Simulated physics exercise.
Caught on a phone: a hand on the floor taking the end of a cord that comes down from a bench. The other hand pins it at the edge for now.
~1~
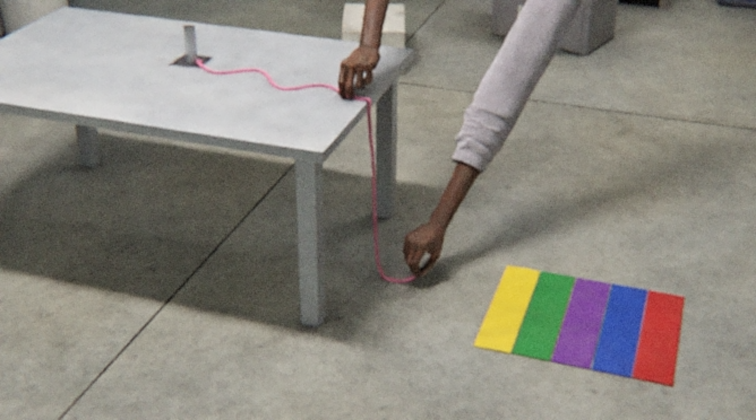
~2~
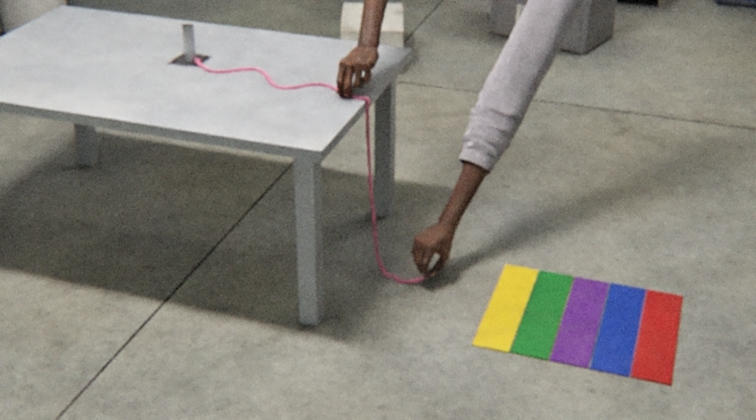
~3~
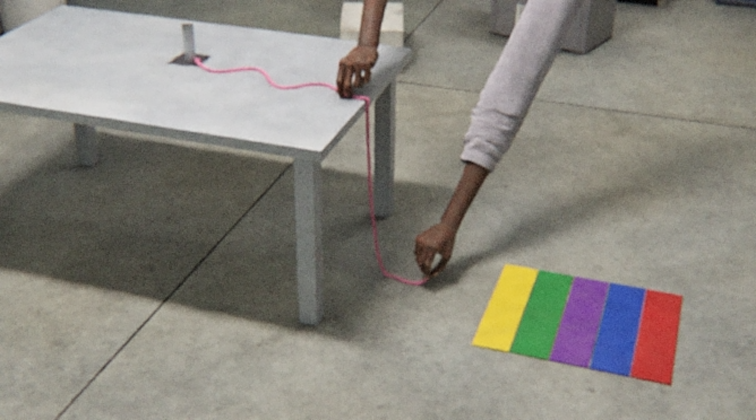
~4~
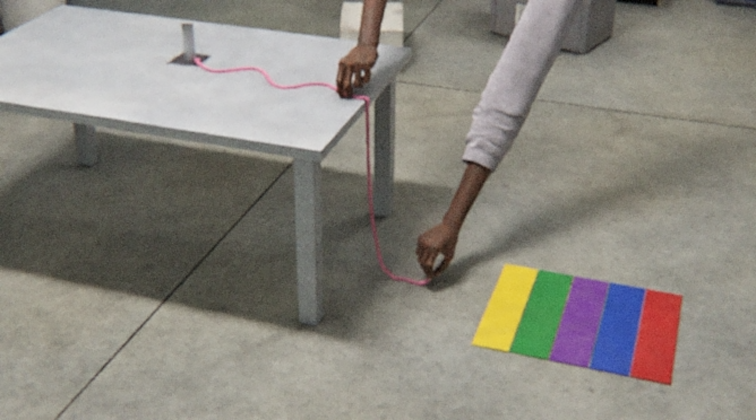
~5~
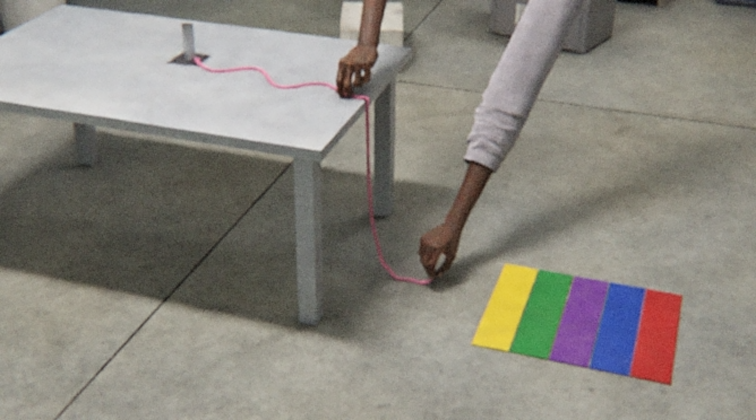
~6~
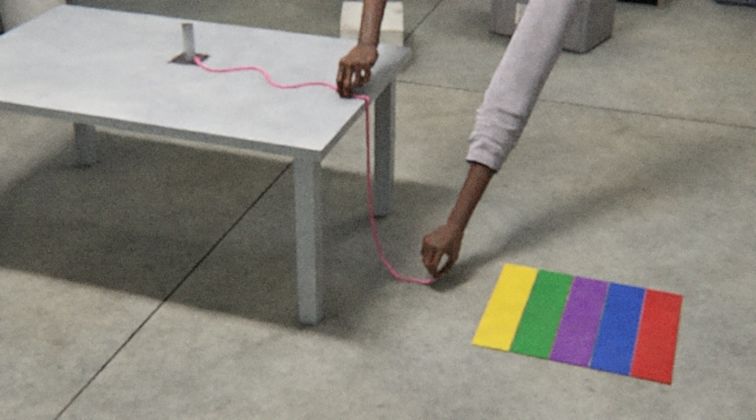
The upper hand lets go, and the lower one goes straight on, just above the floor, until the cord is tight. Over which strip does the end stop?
The purple one.
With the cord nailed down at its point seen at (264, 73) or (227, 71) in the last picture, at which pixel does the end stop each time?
Try by try, around (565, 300) and (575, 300).
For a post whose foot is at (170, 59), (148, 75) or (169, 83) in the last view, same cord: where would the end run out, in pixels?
In that order: (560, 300), (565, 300) and (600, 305).
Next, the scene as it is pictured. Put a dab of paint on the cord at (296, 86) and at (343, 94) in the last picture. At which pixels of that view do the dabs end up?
About (328, 87), and the other about (381, 109).
A little later, end near (515, 290); over yellow.
Next, end near (560, 298); over green.
When it is tight, end near (586, 303); over purple. It halts on the purple strip.
